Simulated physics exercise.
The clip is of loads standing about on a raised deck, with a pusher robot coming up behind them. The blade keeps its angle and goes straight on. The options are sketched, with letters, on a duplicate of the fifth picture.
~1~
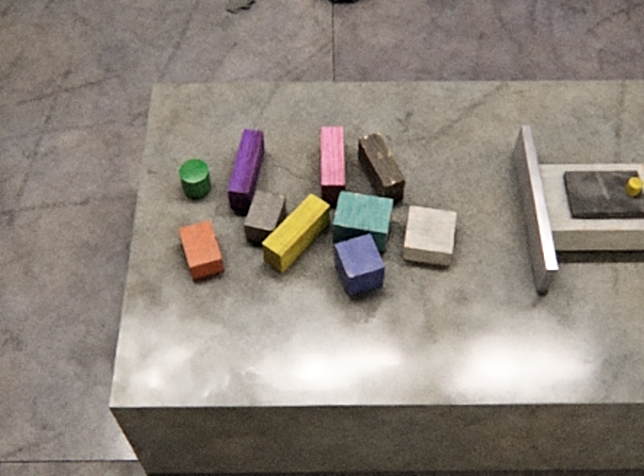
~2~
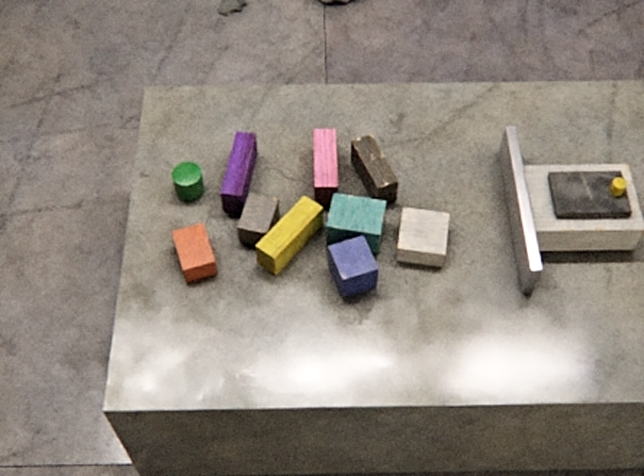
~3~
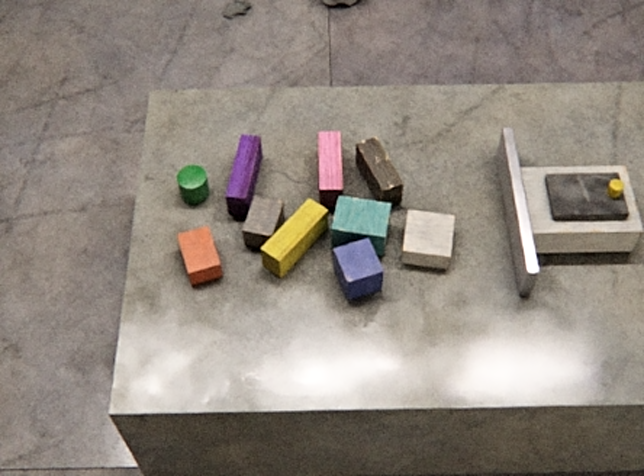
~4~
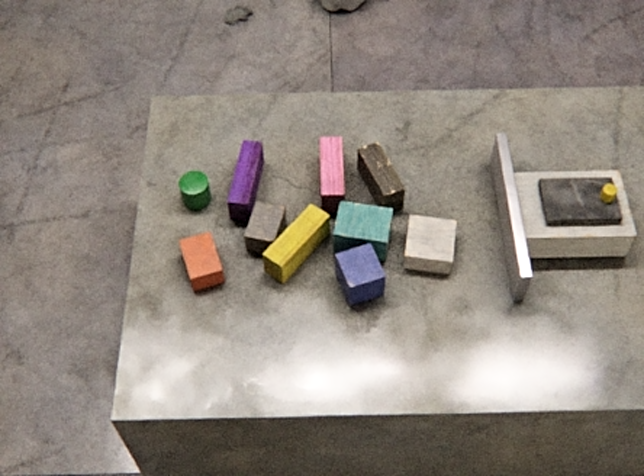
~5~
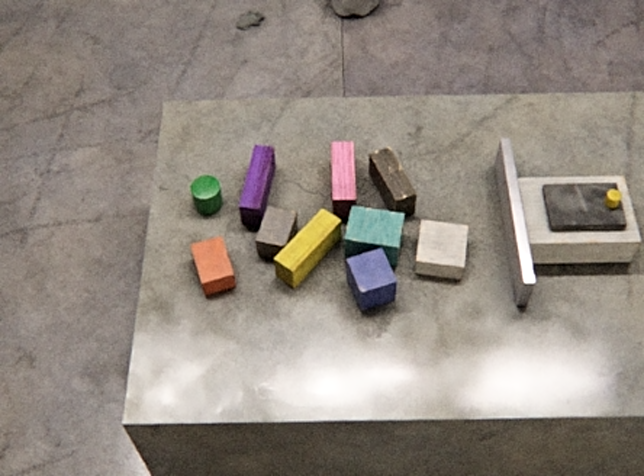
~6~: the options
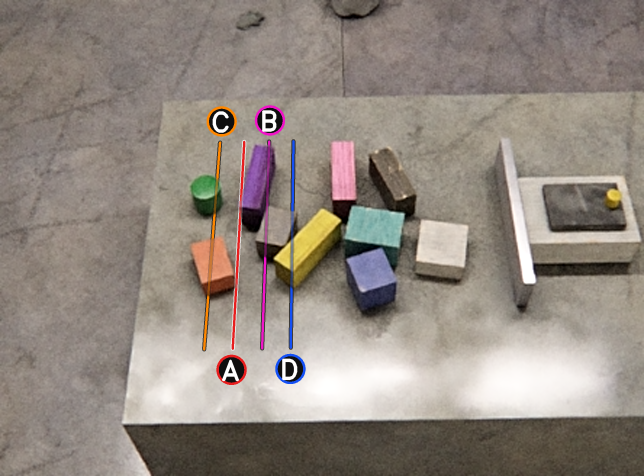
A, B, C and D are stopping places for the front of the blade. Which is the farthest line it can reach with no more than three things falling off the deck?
A is the last line within the limit.
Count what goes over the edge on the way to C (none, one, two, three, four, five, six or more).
By then, five.
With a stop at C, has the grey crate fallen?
By then, yes.
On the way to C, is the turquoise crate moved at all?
Yes.
On the marked copy, A at (239, 237); B at (266, 236); C at (213, 237); D at (292, 236).
With A. Early on, robot (478, 207); grey crate (271, 234); blue crate (356, 285).
Further on, robot (378, 209); orange crate (159, 275); grey crate (176, 235).
At the end, robot (300, 210); yellow stick over the edge; grey crate over the edge; three fallen.
As for the rest, B is within the limit but short; C drops five; D is within the limit but short.
